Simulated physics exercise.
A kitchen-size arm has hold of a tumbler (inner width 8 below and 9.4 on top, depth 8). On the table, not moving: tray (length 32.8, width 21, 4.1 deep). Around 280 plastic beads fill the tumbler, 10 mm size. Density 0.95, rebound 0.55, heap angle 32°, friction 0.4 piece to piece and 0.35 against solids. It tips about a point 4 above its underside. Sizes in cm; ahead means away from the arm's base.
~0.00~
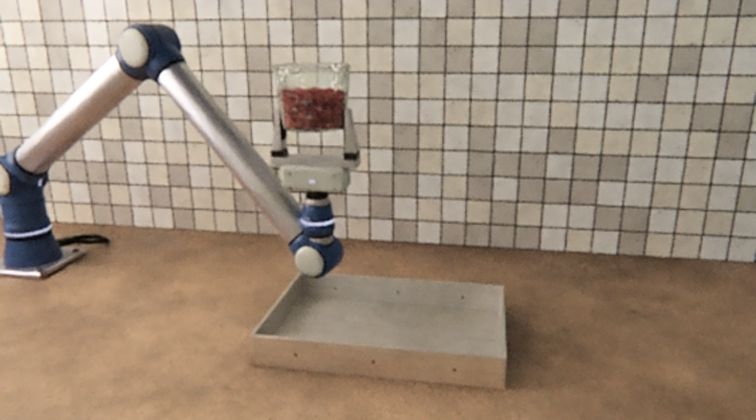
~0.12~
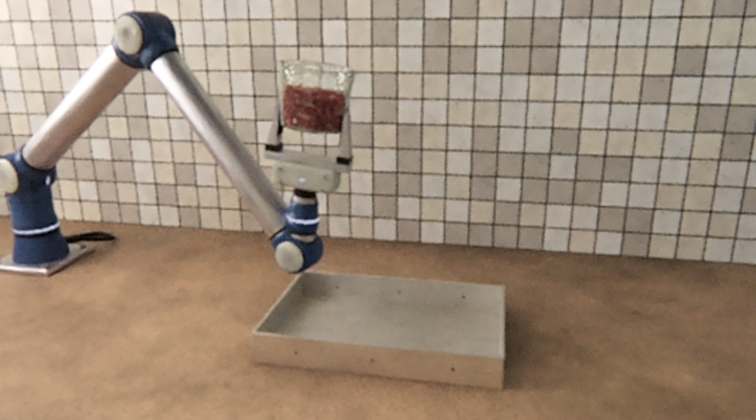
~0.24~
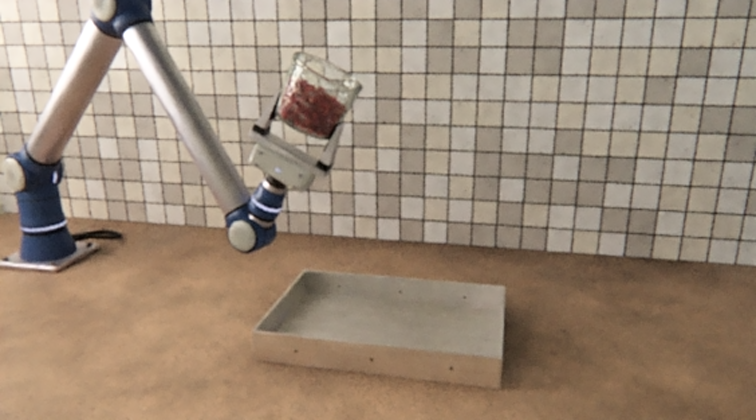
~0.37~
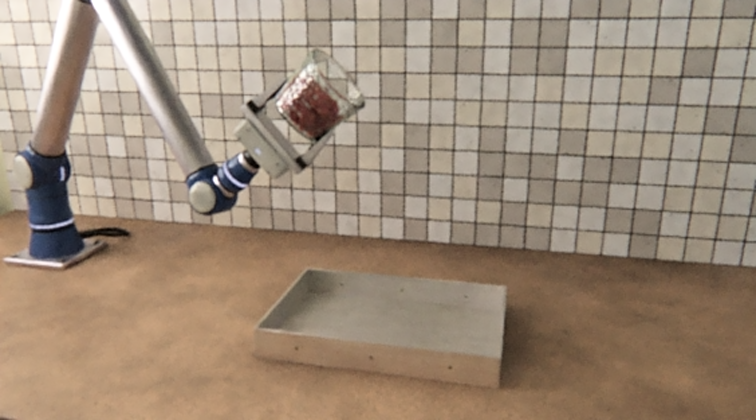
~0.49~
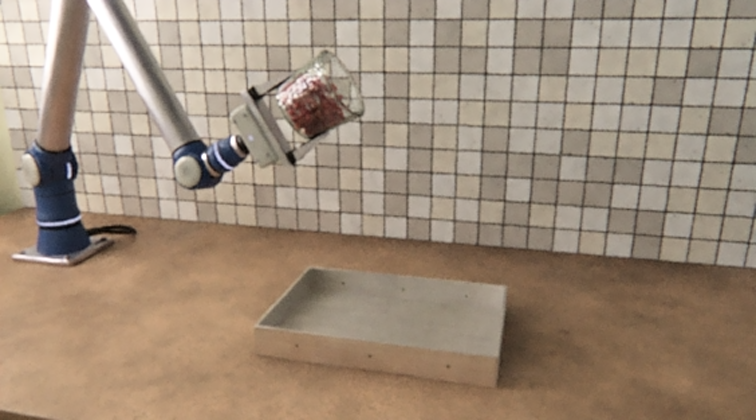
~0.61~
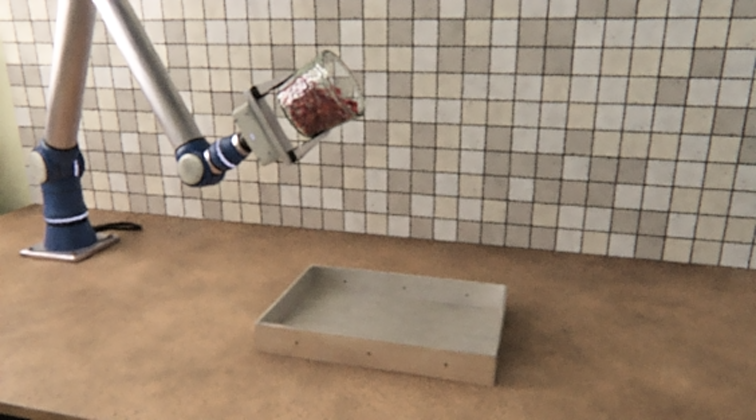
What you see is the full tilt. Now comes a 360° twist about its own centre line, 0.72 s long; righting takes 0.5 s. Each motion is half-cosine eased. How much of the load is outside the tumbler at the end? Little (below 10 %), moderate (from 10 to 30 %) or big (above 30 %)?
A little share, below 10 %, ends outside the tumbler.
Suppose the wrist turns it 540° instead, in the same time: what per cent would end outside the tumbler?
In that case some 5 per cent.
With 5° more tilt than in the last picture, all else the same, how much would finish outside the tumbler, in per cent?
In that case some 10 per cent.
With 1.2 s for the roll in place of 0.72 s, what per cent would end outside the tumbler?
In that case some 5 per cent.
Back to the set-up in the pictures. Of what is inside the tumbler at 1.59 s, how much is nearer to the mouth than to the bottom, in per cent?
About 35 per cent.
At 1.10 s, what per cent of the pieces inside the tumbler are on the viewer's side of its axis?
Roughly 40 per cent.
After 1.10 s, tipped 60°, highest piece 38 above the table; 277 in the tumbler, 3 in flight or on a rim.
After 1.59 s, tipped 29°, highest piece 37 above the table; 272 in the tumbler, 6 in the tray, 1 on the table or floor, 1 in flight or on a rim.
After 2.03 s, upright, highest piece 38 above the table; 272 in the tumbler, 7 in the tray, 1 on the table or floor.
After 2.73 s, upright, highest piece 38 above the table; 272 in the tumbler, 7 in the tray, 1 on the table or floor.
At rest, 272 in the tumbler, 7 in the tray, 1 on the table or floor. That is 3 % outside the tumbler.
